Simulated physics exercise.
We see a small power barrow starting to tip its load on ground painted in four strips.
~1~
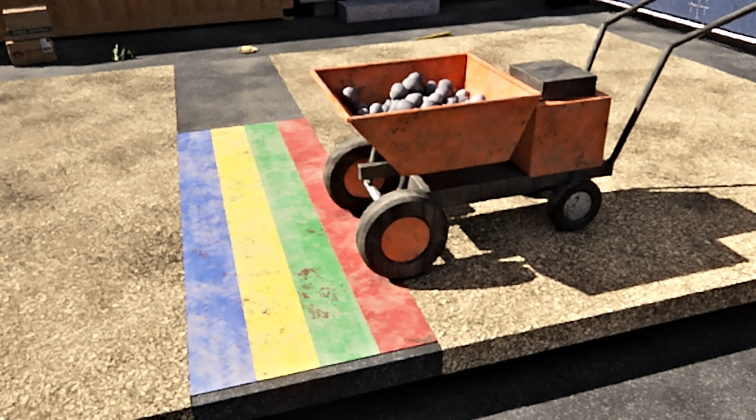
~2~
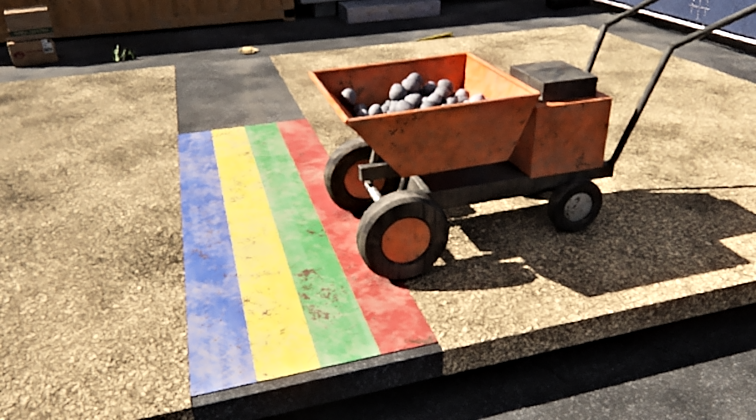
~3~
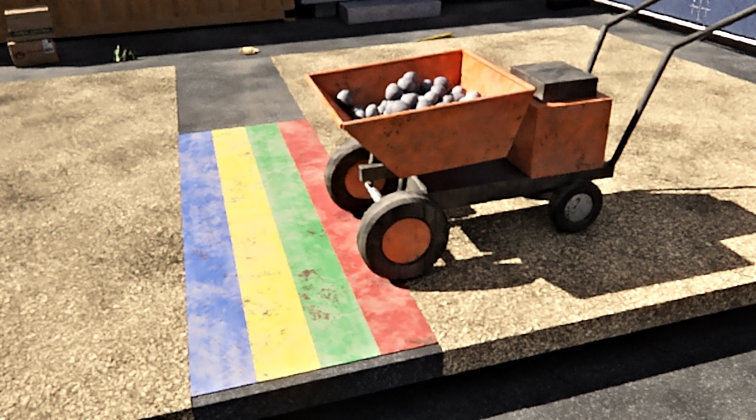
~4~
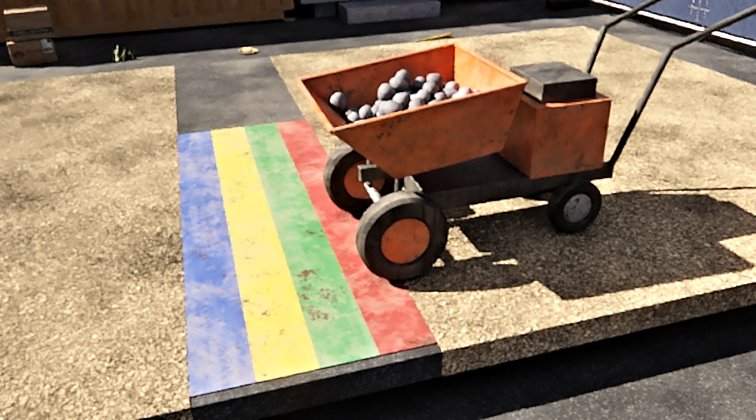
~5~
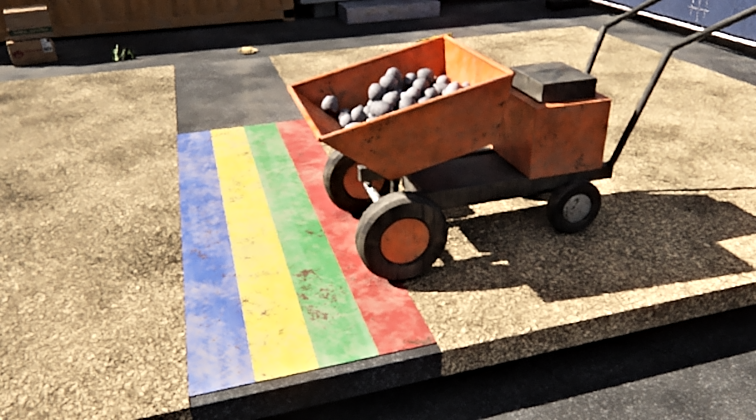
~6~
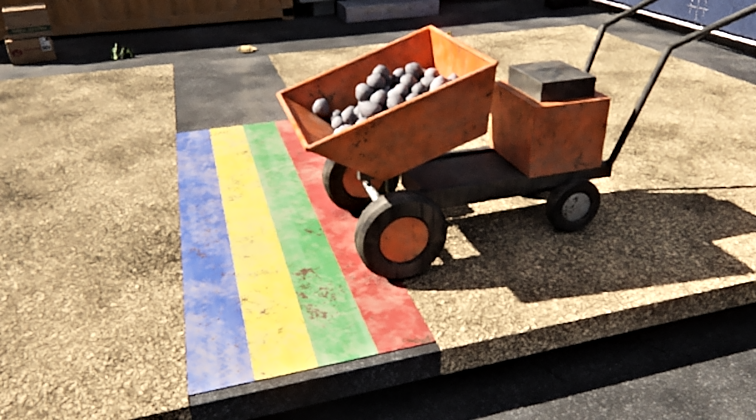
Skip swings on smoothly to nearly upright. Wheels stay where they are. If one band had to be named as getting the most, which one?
I would name blue.
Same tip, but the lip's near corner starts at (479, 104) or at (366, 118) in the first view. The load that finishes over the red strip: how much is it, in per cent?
Roughly 40 per cent, then roughly 0 per cent.
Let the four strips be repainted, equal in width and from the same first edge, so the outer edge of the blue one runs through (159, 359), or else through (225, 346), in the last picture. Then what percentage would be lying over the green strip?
Shares: About 0 per cent; about 0 per cent.
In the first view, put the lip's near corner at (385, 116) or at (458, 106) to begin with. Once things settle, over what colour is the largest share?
First: The strip in yellow; second: The green strip.
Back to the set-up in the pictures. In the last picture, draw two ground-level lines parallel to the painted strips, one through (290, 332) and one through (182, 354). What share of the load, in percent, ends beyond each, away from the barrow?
I'd put it near 80 in a hundred, then near 10 in a hundred.
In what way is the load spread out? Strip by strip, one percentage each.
Split by strip in per cent: Red 0; green 0; yellow 20; blue 45.
Soon after the last picture, skip tipped steeply; all in the skip.
A little later, skip tipped steeply; nearly all in the skip; a stray few over the yellow strip; a small part over the blue strip.
Later still, skip tipped right over; about a quarter in the skip; about a quarter over the yellow strip; about half over the blue strip; a small part off the paint.
At rest, skip tipped right over; about a quarter in the skip; none over the red strip; none over the green strip; about a quarter over the yellow strip; about half over the blue strip; a small part off the paint.
